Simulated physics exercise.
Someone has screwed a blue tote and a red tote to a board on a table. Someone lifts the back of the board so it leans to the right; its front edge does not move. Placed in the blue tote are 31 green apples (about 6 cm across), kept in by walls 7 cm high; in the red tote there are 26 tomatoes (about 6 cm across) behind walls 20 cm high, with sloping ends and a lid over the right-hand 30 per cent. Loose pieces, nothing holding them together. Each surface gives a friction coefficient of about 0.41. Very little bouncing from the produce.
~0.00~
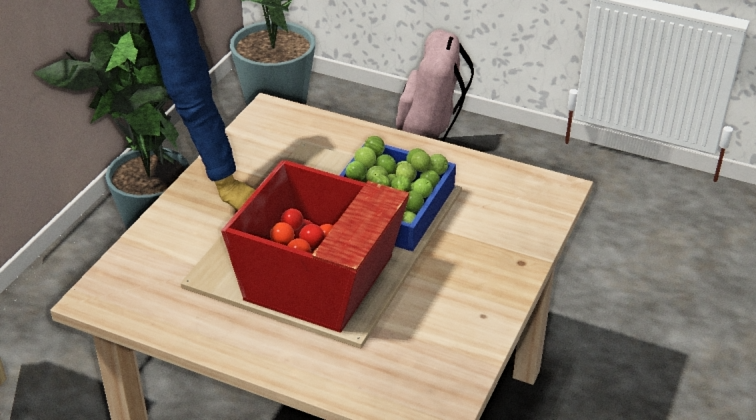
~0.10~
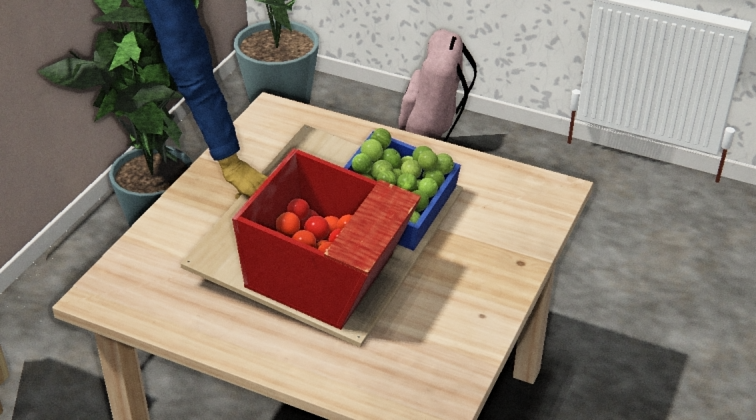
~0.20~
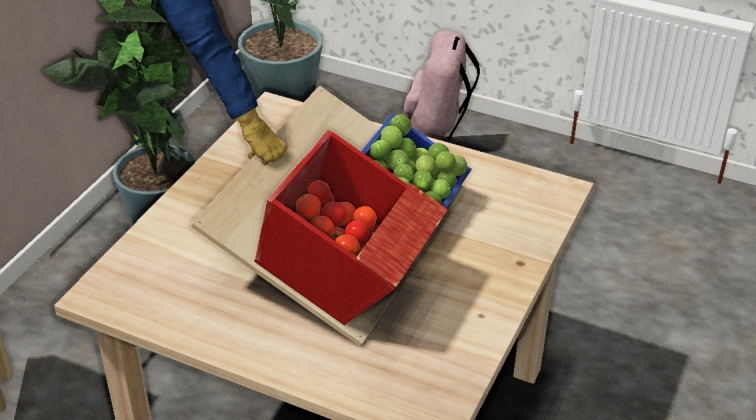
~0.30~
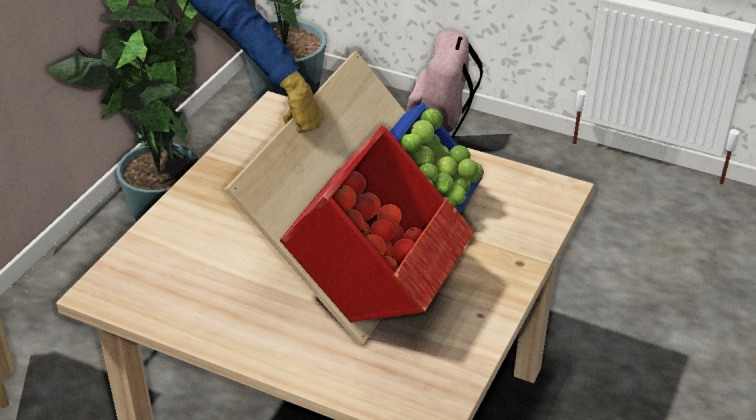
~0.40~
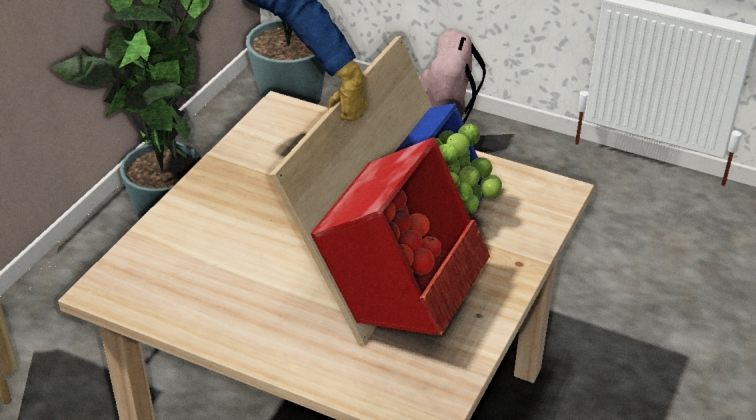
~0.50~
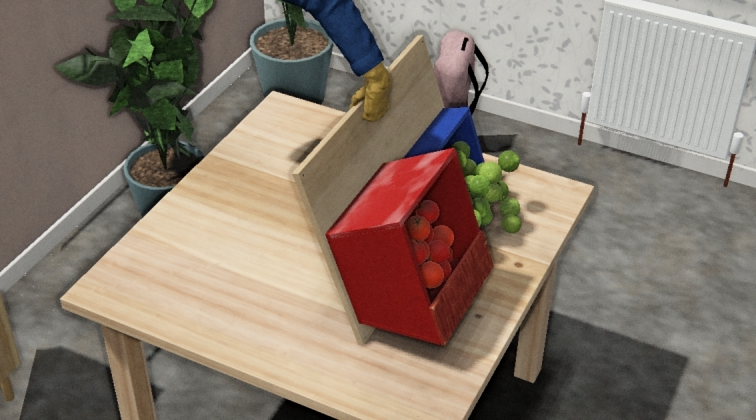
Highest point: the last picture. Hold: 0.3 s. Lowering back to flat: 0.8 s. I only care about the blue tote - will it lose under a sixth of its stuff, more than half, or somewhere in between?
It will lose more than half.
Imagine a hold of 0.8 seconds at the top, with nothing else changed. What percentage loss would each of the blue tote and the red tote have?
With that change, blue tote sheds 60 percent and red tote sheds 0 percent.
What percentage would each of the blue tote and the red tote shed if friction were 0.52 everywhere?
That would cost the blue tote 60 and the red tote 10 per cent of the load.
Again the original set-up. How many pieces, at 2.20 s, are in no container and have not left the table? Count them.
I'd put it at close to 10.
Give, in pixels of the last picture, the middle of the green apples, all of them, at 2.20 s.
Roughly (515, 243).
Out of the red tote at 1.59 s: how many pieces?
Roughly, out by then: Red tote 1.
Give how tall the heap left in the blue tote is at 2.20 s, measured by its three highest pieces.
6 centimetres high, more or less.
After 0.77 s, tilt 71°; the blue tote is down by 19 of 31 and the red tote is down by 1 of 26.
After 1.11 s, tilt 47°; the blue tote is down by 20 of 31 and the red tote is down by 1 of 26.
After 1.59 s, tilt 0°; the blue tote is down by 20 of 31 and the red tote is down by 1 of 26.
Outcome (at 2.20 s), the blue tote is down by 20 of 31 and the red tote is down by 1 of 26. Asked share, 20 of 31, 65 per cent.
